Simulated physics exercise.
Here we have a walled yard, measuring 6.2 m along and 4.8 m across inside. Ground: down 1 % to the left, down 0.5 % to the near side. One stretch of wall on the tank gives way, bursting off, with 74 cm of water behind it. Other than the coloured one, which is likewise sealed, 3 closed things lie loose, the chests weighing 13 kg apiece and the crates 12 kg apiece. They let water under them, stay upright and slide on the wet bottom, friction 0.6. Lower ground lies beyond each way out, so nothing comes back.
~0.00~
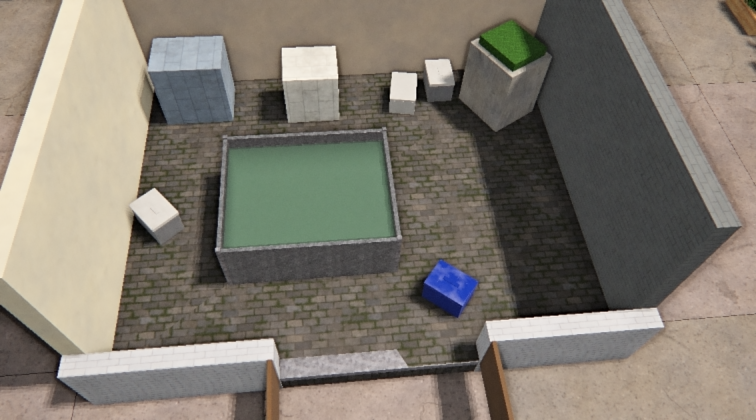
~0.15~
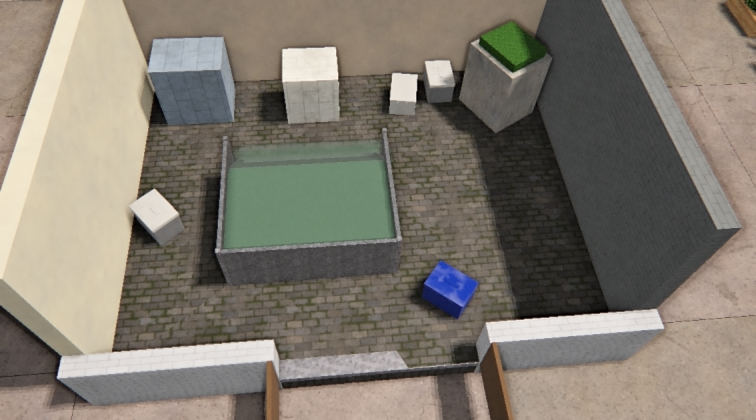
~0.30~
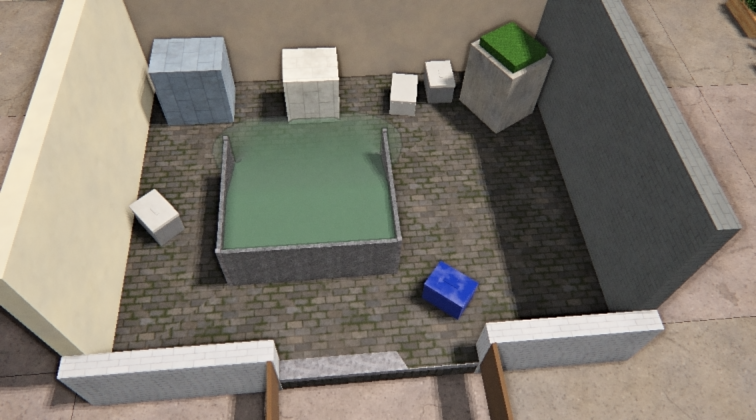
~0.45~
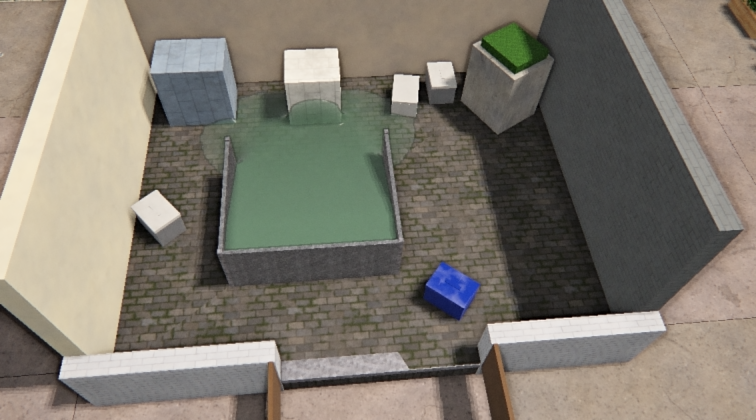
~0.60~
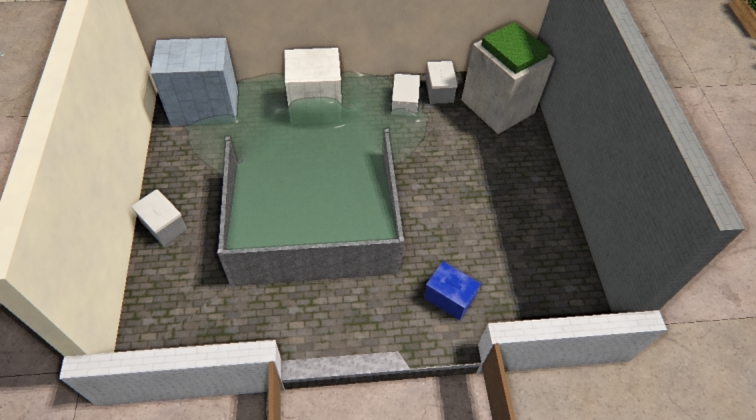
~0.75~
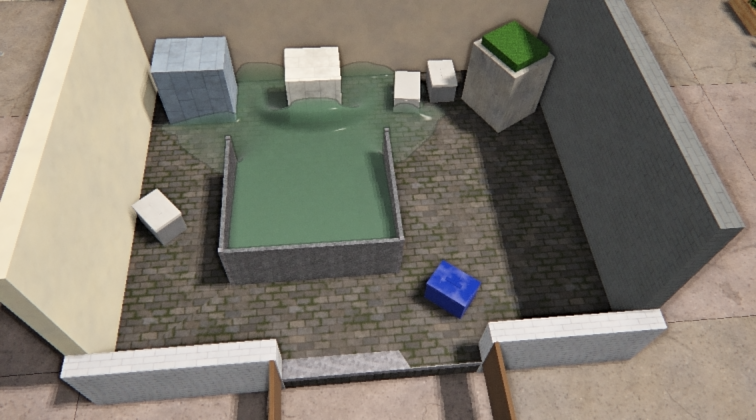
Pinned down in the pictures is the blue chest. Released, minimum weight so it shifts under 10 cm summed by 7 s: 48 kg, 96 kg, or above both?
48 kg.
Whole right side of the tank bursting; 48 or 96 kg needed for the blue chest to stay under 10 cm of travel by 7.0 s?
Well, in that case only the heavy one does.
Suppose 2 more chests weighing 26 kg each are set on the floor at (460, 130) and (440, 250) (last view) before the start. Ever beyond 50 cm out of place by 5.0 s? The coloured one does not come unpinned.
Taking them as listed: Beyond and not beyond.
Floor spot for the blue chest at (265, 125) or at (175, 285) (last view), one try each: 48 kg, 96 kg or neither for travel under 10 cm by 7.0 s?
In that order: Both fail; just the heavier works.
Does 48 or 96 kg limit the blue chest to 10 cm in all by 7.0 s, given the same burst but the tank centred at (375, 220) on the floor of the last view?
Then, in short, the light one works.
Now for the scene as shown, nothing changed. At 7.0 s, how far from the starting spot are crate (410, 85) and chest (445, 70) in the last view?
Net distance: First 120 cm, second 200 cm.
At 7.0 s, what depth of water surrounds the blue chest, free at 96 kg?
Close to 14 cm deep.
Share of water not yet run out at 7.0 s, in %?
Close to 94 in a hundred parts remain.
After 1.4 s the blue chest would be 0 cm from its start with 48 kg and 0 cm from its start with 96 kg; 0 cm of water round it then.
After 3.1 s the blue chest would be 0 cm from its start with 48 kg and 0 cm from its start with 96 kg; 0 cm of water round it then.
After 4.9 s the blue chest would be 0 cm from its start with 48 kg and 0 cm from its start with 96 kg; 5 cm of water round it then.
After 7.0 s the blue chest would be 0 cm from its start with 48 kg and 0 cm from its start with 96 kg; 14 cm of water round it then.
